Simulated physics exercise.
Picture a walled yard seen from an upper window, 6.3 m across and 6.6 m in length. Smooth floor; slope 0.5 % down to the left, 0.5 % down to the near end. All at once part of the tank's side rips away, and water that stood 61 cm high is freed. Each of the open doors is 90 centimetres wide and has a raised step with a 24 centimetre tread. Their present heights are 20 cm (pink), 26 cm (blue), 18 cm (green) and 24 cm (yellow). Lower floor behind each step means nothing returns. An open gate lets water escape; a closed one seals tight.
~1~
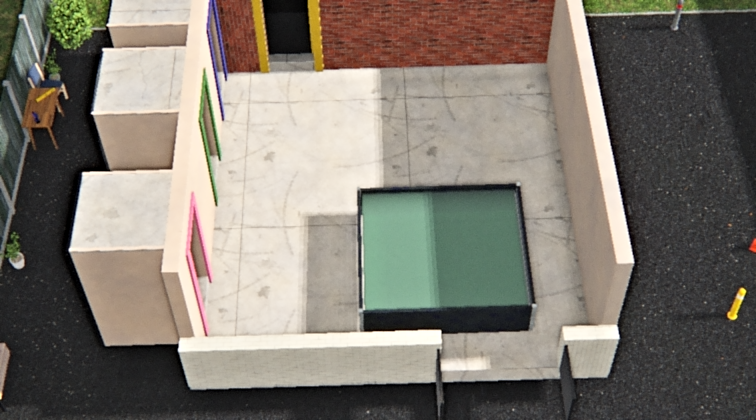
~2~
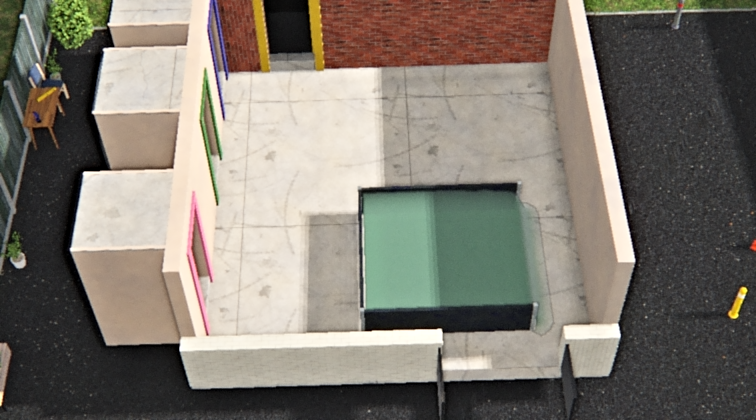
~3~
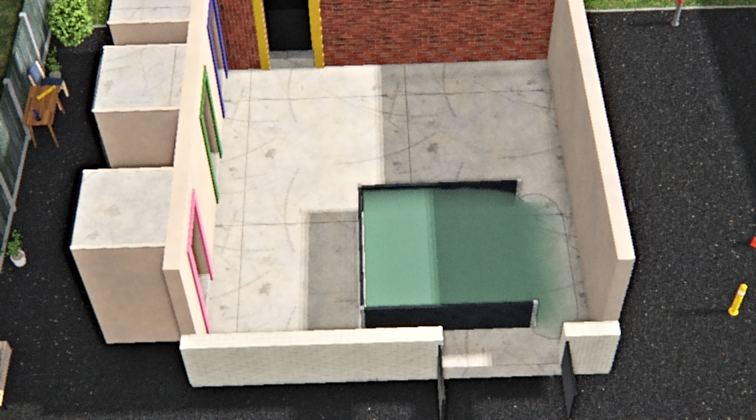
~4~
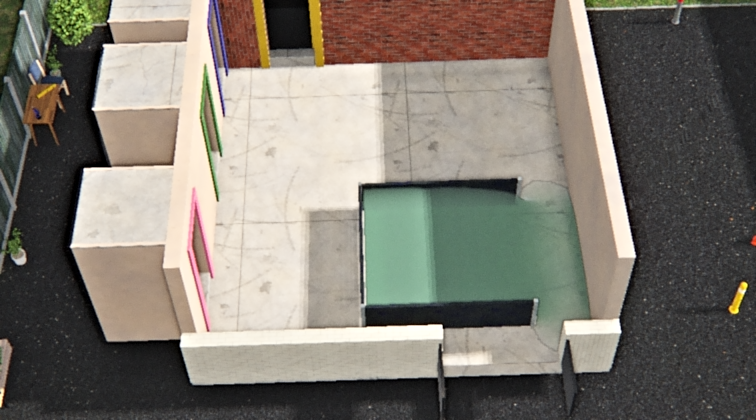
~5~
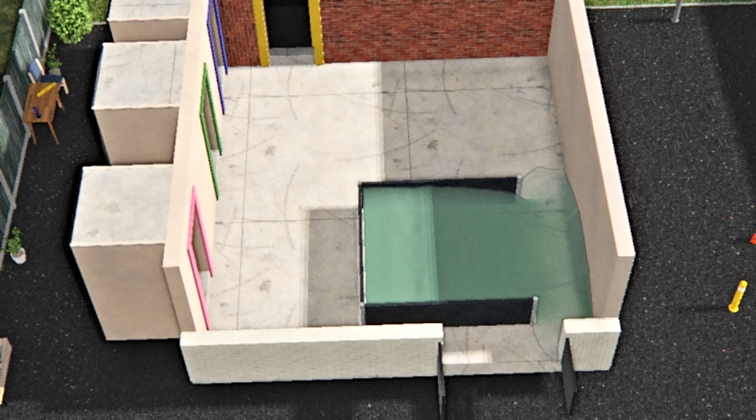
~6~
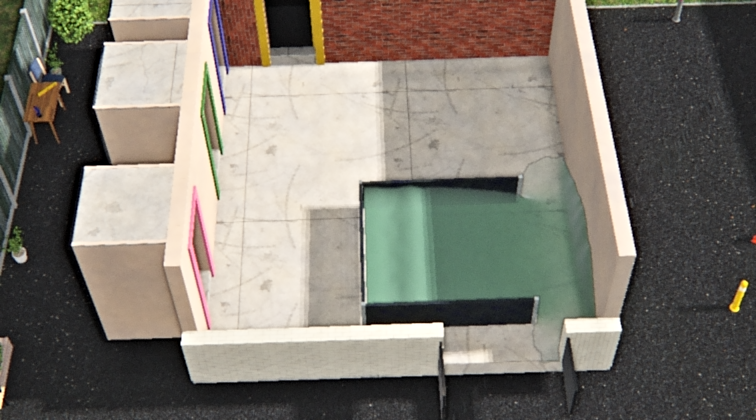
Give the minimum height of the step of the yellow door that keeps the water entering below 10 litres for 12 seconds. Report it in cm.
Minimum height: About 6 cm.
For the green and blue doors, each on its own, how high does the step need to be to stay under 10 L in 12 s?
Roughly 7.0 cm at green and 15 cm at blue.
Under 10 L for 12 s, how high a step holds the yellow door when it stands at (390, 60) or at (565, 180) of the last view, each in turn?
Minimums: Roughly 8.0 cm and 26 cm.
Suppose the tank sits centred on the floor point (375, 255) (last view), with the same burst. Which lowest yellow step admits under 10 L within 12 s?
It should be around 6.5 cm high.
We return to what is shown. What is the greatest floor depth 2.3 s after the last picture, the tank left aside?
Max depth: Around 36 cm.
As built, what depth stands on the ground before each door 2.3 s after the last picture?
Door by door, in centimetres - pink 0, blue 0, green 0, yellow 0.
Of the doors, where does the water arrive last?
Green.
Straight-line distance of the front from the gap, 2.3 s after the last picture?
Some 5.4 m out.
Then, 0.7 s after the last picture water covers 15 % of the floor, deepest (57 cm) near (586, 346); it has not reached the yellow door.
Then, 2.3 s after the last picture water covers 40 % of the floor, deepest (36 cm) near (586, 346); it has not reached the yellow door.
Then, 11.3 s after the last picture water covers 90 % of the floor, deepest (14 cm) near (218, 359); 6 cm at the yellow door, 0 litres in over its 24 cm step.
At the yellow door as built, the water peaked near 10 cm, 9.1 s after the last picture.
With a step of 5 cm, 15 litres would have come in within the 12 s; with 7 cm, 6 litres. So under 10 litres takes about 6 cm.
